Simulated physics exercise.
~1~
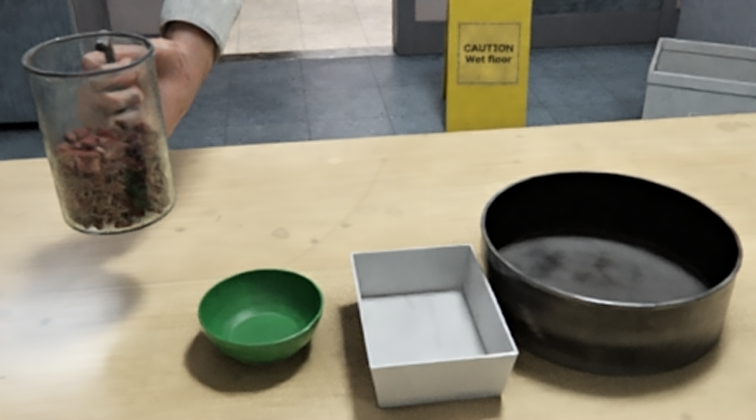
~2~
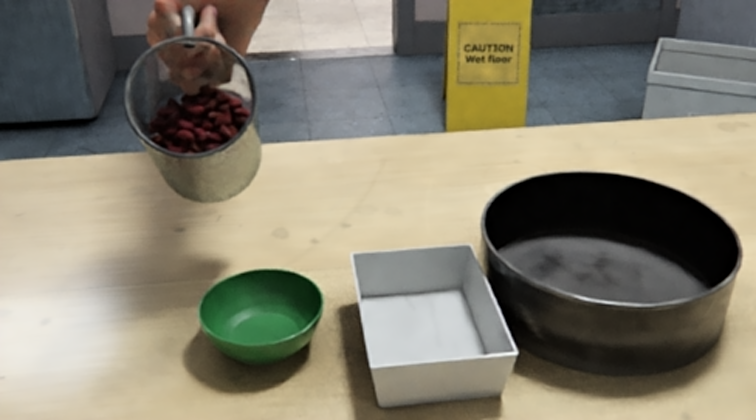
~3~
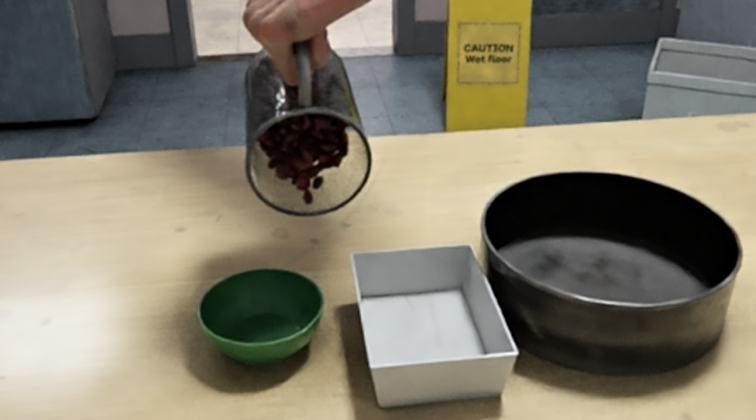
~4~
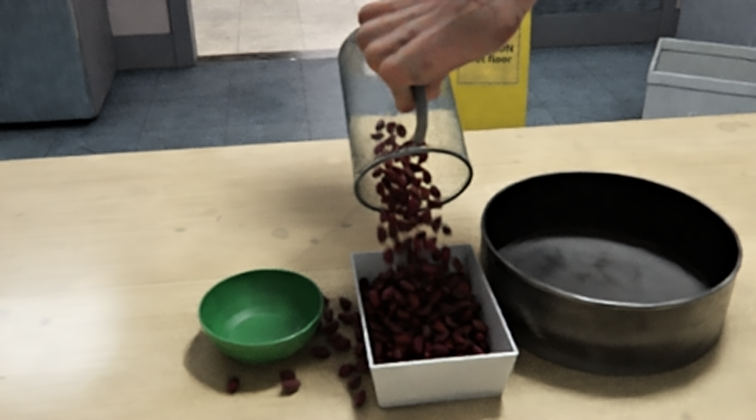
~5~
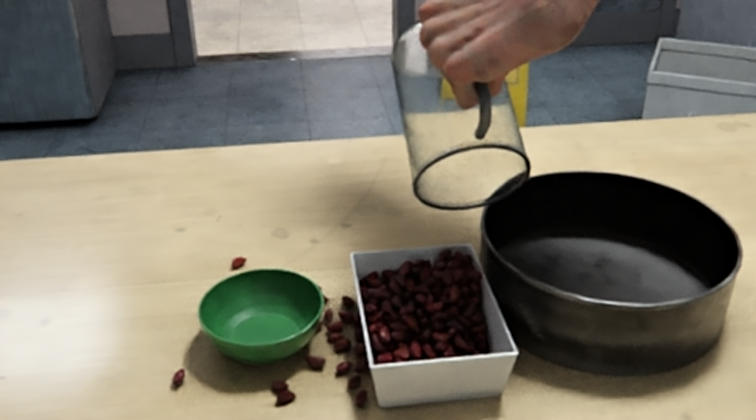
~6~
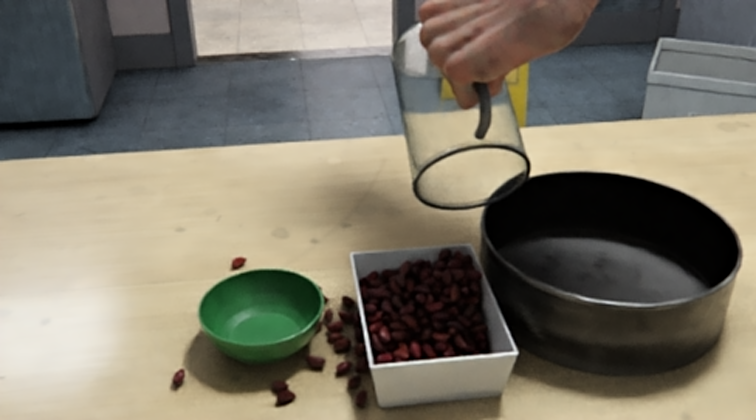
On a wooden counter, a hand tilting a clear jug rightward, pouring dark red beans into a white tin, a few scattering outside.
